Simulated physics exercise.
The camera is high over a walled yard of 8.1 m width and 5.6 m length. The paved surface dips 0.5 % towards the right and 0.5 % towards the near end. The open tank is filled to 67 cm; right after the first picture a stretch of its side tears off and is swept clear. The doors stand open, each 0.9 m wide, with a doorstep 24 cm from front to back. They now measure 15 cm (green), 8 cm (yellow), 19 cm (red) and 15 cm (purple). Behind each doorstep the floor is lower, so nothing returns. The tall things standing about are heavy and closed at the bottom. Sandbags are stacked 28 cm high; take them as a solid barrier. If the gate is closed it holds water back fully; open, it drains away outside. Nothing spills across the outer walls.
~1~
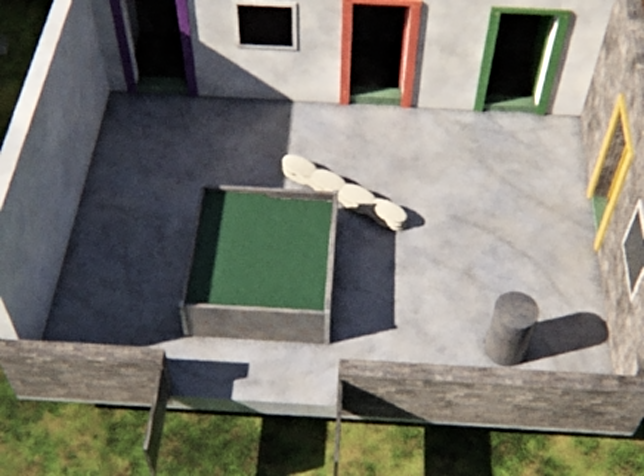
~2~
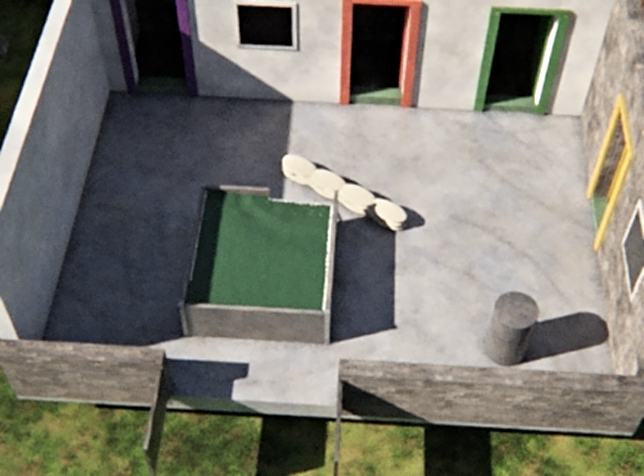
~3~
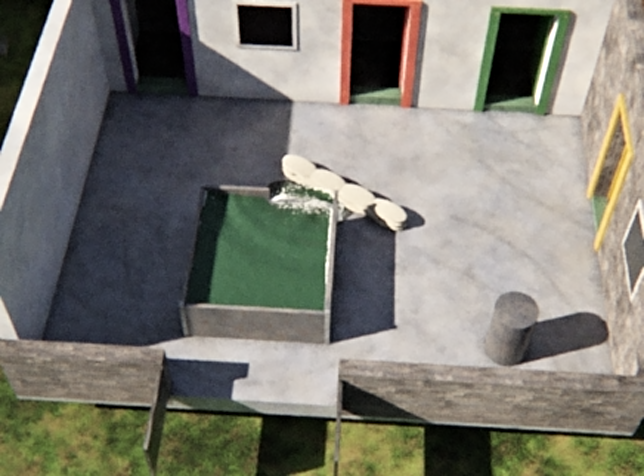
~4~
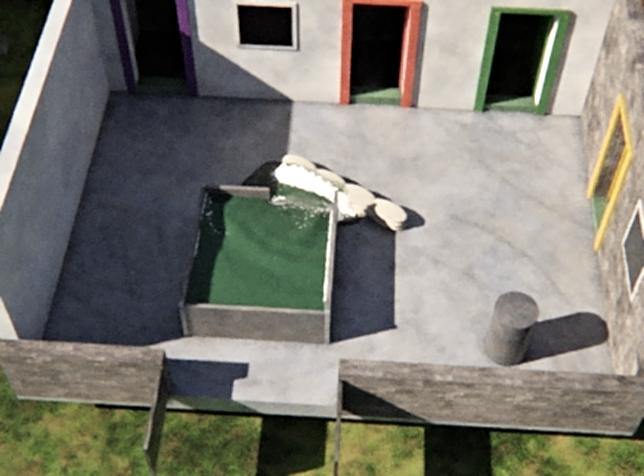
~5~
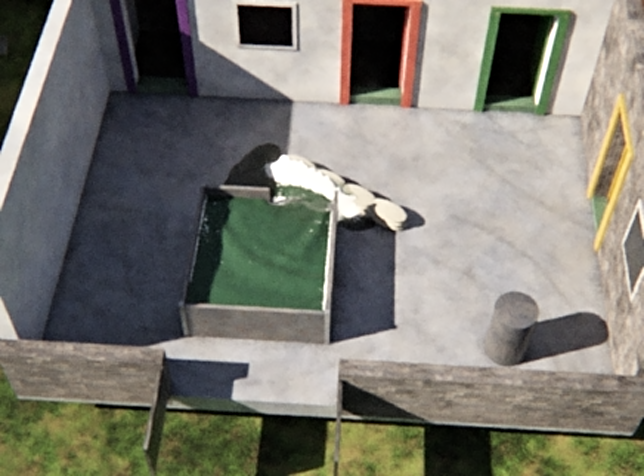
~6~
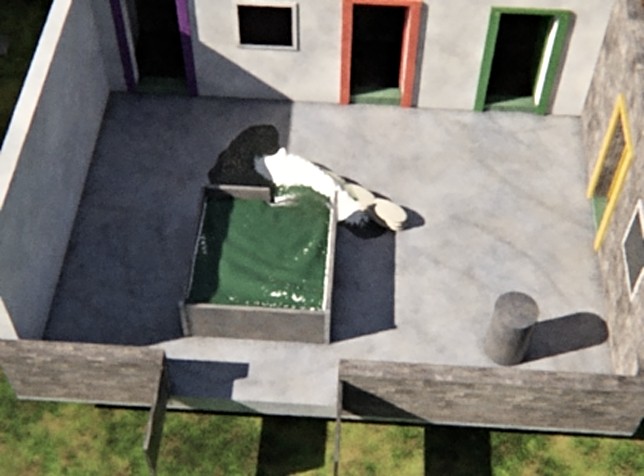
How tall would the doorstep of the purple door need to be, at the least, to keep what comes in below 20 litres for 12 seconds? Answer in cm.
Some 13 cm above the ground.
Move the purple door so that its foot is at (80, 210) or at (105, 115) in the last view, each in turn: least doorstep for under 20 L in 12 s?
About 9.0 and 19 cm.
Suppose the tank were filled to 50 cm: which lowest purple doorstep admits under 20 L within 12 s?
About 8.5 cm.
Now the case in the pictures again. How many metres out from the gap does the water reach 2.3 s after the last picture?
Some 4.6 m out.
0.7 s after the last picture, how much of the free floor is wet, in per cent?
About 25 per cent.
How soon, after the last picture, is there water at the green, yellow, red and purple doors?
Arrival: Green 2.2 s, yellow 3.8 s, red 1.0 s, purple 0.8 s.
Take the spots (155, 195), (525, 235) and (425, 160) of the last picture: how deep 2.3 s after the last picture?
In that order: 3, 1 and 1 cm.
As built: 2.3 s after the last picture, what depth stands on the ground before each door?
In cm: Green 4, yellow 0, red 8, purple 16.
Then, 0.7 s after the last picture water covers 25 % of the floor, deepest (52 cm) near (321, 198); it has not reached the purple door.
Then, 2.3 s after the last picture water covers 55 % of the floor, deepest (34 cm) near (321, 198); 16 cm at the purple door, 0 litres in over its 15 cm doorstep.
Then, 11.3 s after the last picture water covers 95 % of the floor, deepest (11 cm) near (607, 406); 5 cm at the purple door, 9 litres in over its 15 cm doorstep.
At the purple door as built, the water peaked near 18 cm, 3.1 s after the last picture.
With a doorstep of 11.5 cm, 30 litres would have come in within the 12 s; with 15.5 cm, 8 litres. So under 20 litres takes about 13 cm.
